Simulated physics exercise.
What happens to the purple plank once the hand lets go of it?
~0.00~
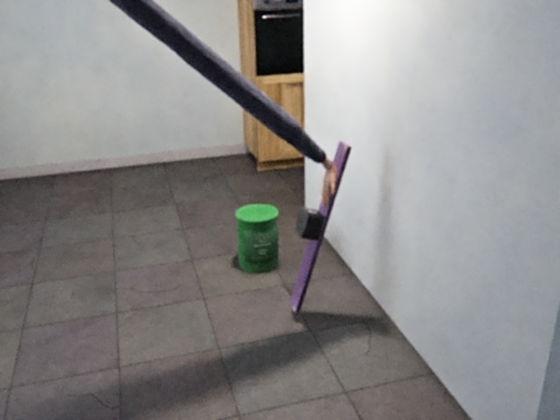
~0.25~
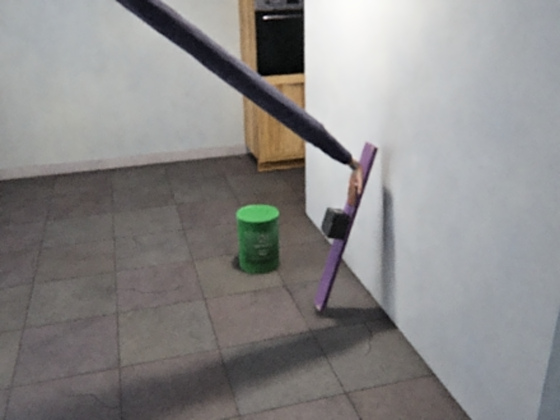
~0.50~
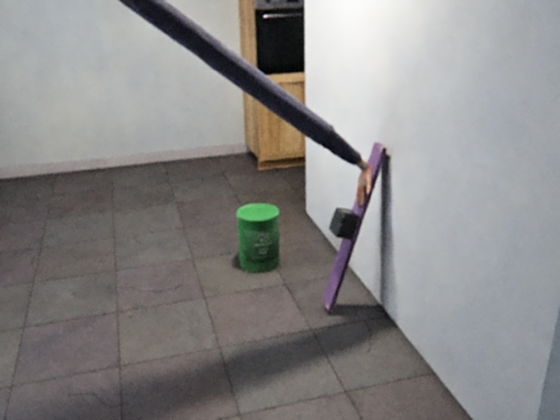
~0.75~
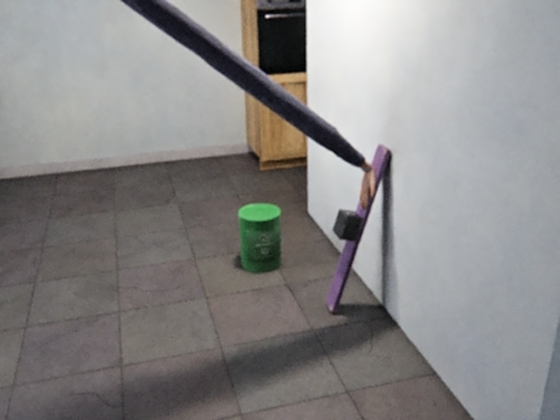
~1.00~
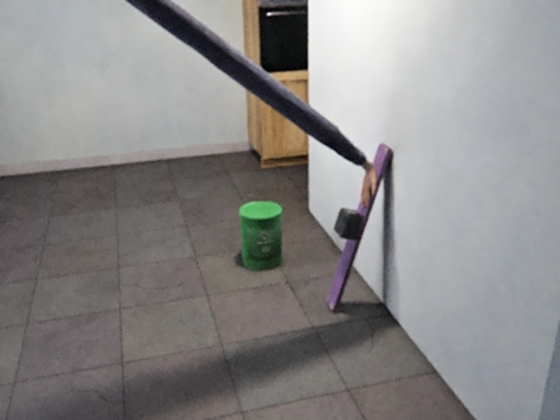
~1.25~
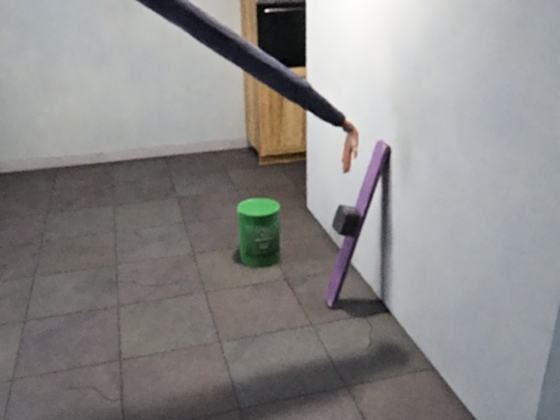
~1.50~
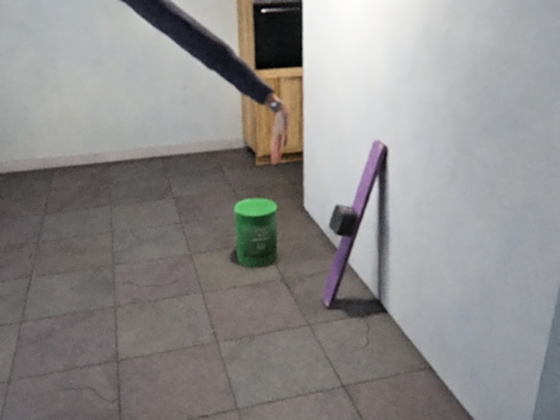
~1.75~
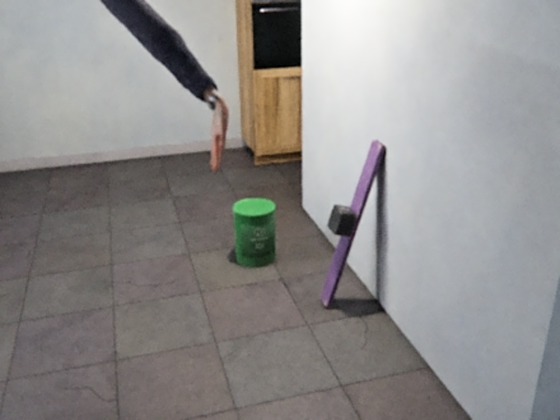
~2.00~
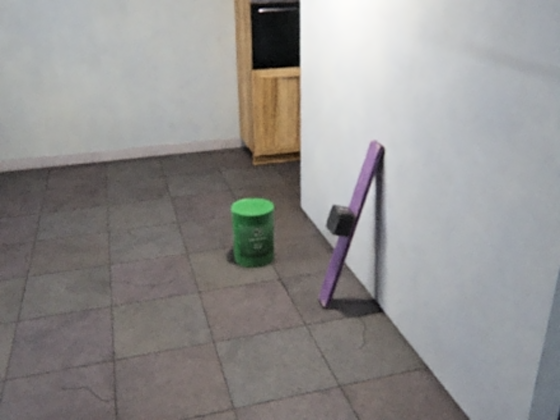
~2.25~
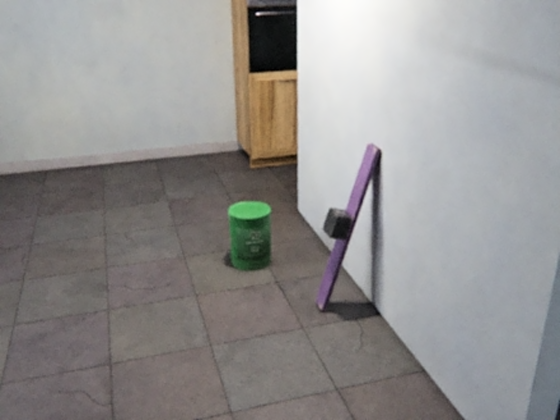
The purple plank holds its position, still leaning against the white wall after the hand has gone.
The video shows a hand moving a purple plank with a dark block attached to the right until it leans against a white wall, near a green pail. The hand lets go and withdraws to the left out of view, and the plank stays leaning.
